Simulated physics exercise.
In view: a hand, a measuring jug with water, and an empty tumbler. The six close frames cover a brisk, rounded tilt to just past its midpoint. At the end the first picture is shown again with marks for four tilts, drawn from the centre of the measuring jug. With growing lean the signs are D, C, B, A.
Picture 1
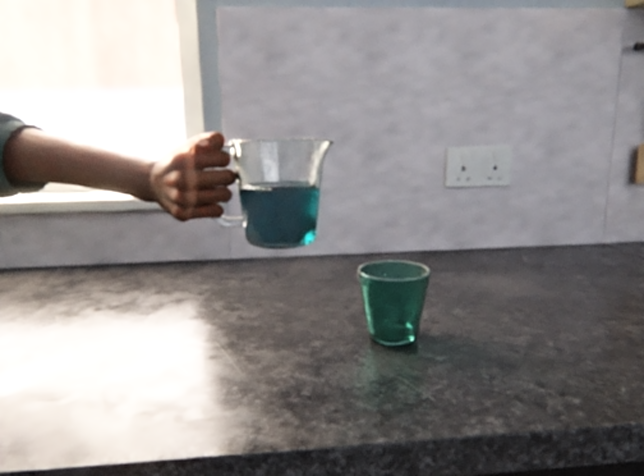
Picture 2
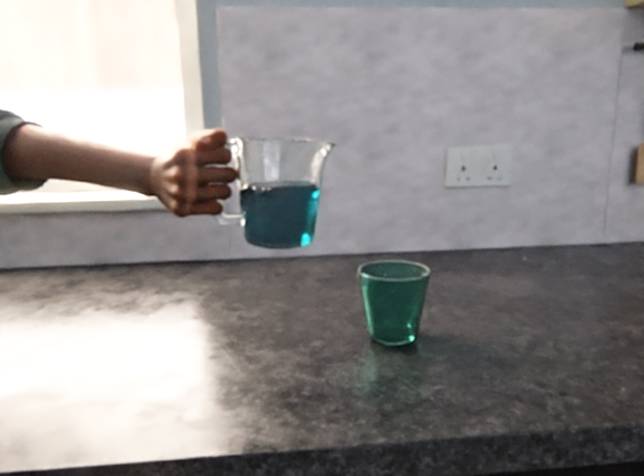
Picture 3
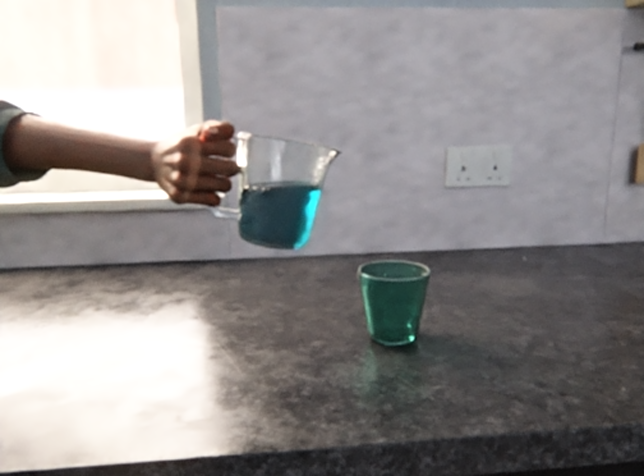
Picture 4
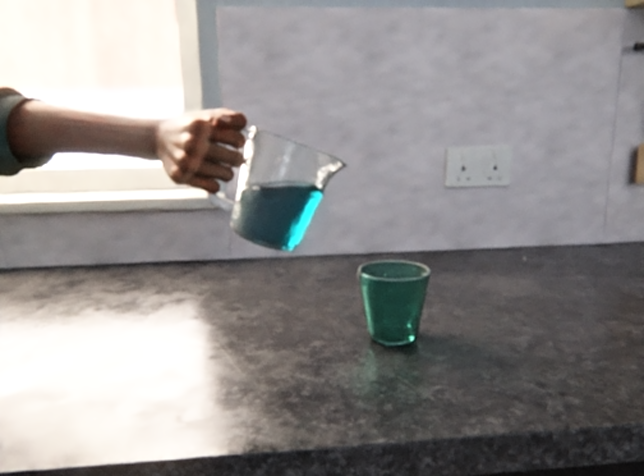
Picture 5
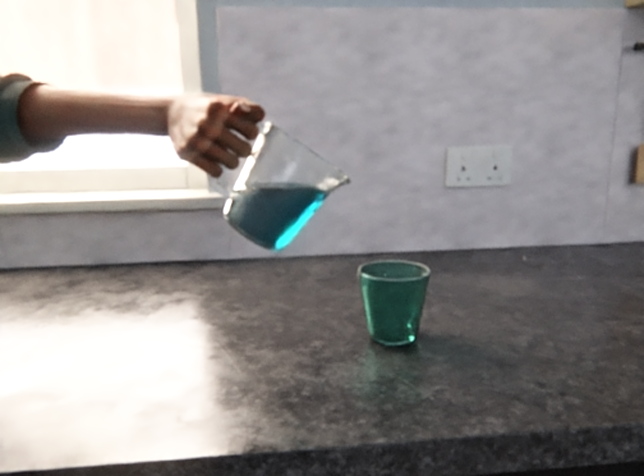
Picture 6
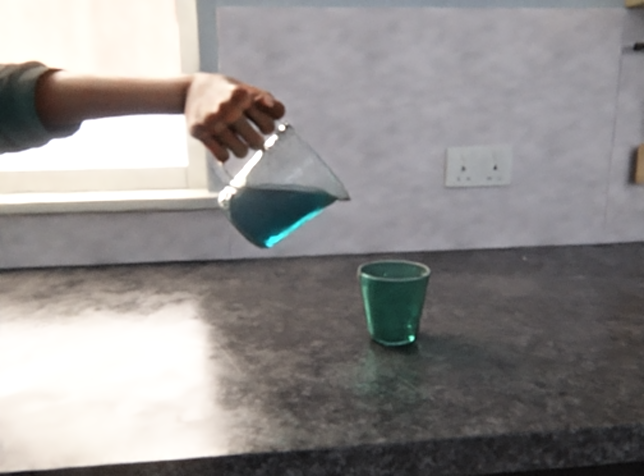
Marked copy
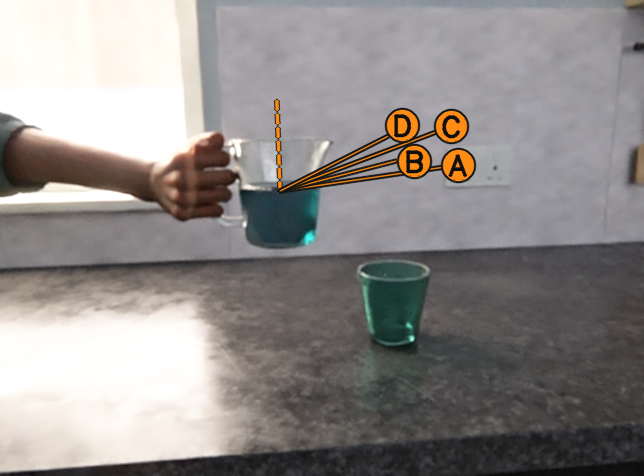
A hand tilts a glass jug of blue liquid to the right above a green tumbler.
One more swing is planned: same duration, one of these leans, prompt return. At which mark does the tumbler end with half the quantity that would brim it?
C.
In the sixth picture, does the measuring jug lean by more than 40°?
Yes.
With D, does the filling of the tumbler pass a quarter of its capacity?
Yes, clearly.
On the marked copy, A at (442, 167); B at (396, 160); C at (435, 132); D at (388, 136).
With A, the tumbler ends with about 76 % of what it can hold; 5 % of the water is spilt.
With B, the tumbler ends with about 63 % of what it can hold; 4 % of the water is spilt.
With C, the tumbler ends with about 49 % of what it can hold.
With D, the tumbler ends with about 33 % of what it can hold.
